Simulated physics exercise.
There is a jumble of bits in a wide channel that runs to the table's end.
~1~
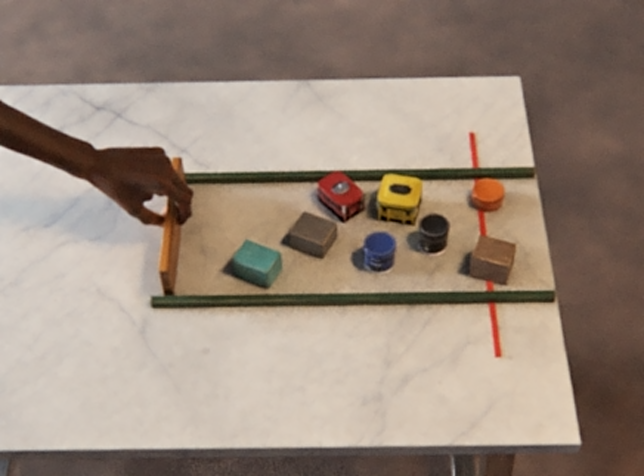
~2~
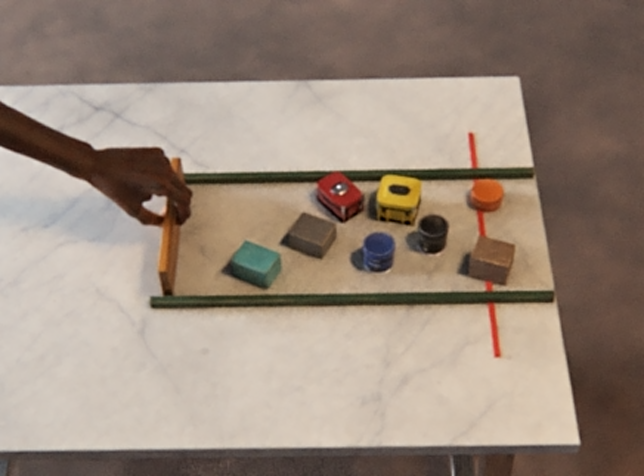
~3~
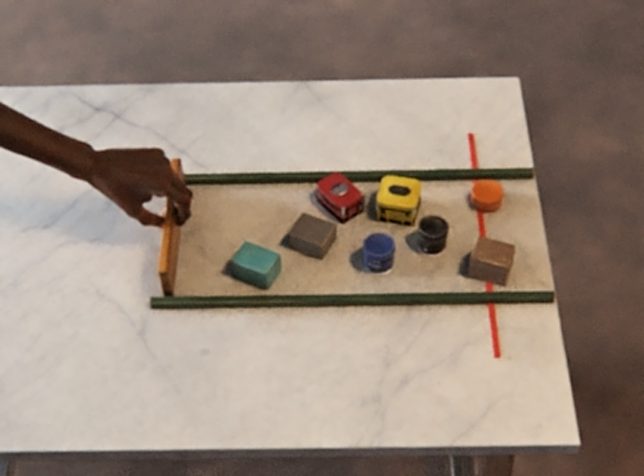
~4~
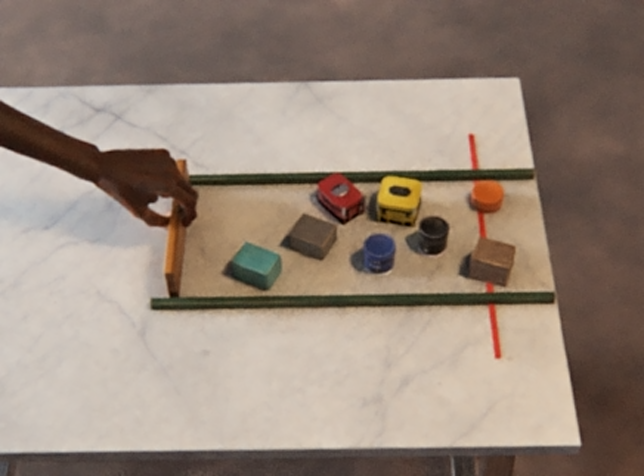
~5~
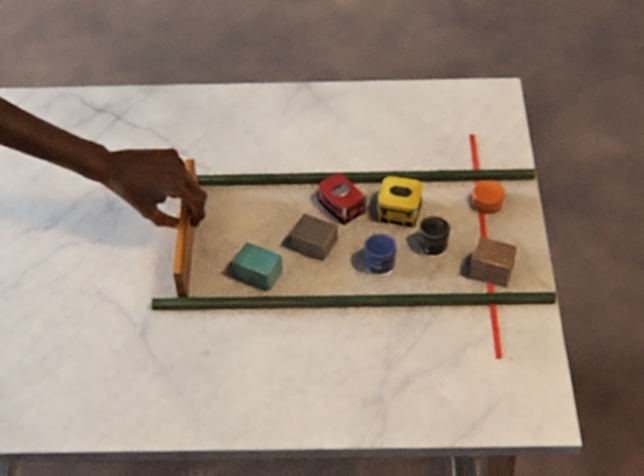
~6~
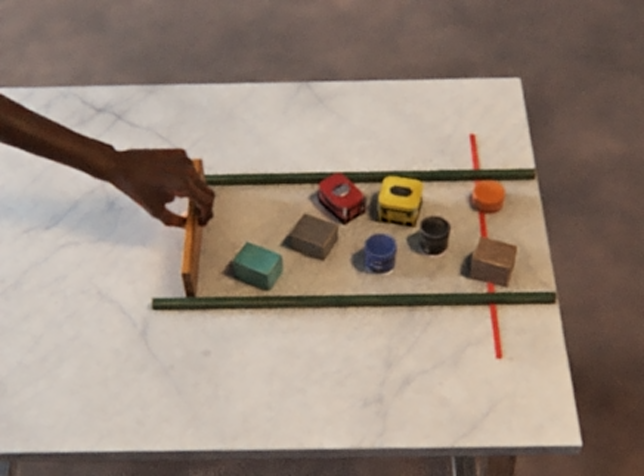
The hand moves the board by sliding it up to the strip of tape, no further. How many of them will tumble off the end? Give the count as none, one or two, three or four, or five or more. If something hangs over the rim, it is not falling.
The count is one or two.
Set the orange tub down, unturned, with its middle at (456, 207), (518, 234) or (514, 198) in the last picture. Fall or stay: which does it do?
Place by place, it comes down; falls; falls.
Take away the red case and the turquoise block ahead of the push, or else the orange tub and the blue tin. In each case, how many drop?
First try 0, second try 0.
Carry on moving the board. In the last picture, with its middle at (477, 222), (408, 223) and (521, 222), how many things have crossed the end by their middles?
2, 0 and 5.
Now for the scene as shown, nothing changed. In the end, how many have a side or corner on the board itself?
My count gives 3.
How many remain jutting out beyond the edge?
I'd say 3 of them.
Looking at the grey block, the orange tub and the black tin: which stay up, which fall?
Verdict: Grey block still on; orange tub down; black tin still on.
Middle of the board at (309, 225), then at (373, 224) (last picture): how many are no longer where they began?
Well, it's 2 at the first one and 6 at the second.
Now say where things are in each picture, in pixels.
Orange tub (488, 195); brown block (493, 260); black tin (434, 235); board (173, 226); tape (484, 235), in the first frame.
Brown block (492, 261); yellow case (399, 200), in the second frame.
Black tin (433, 236); turquoise block (257, 265), in the third frame.
Orange tub (487, 197); grey block (313, 237), in the fourth frame.
Brown block (493, 262); board (186, 228), in the fifth frame.
Orange tub (489, 197); brown block (494, 262); black tin (434, 237); board (194, 227); tape (484, 237), in the sixth frame.
Early on, none off yet; orange tub at rest near (489, 197); brown block at rest near (494, 262); black tin at rest near (434, 237).
A while later, none off yet; orange tub at rest near (489, 197); brown block at rest near (494, 262); black tin travelled about its own width near (452, 231).
Finally, the number that fall off is one or two; lost, brown block and orange tub.
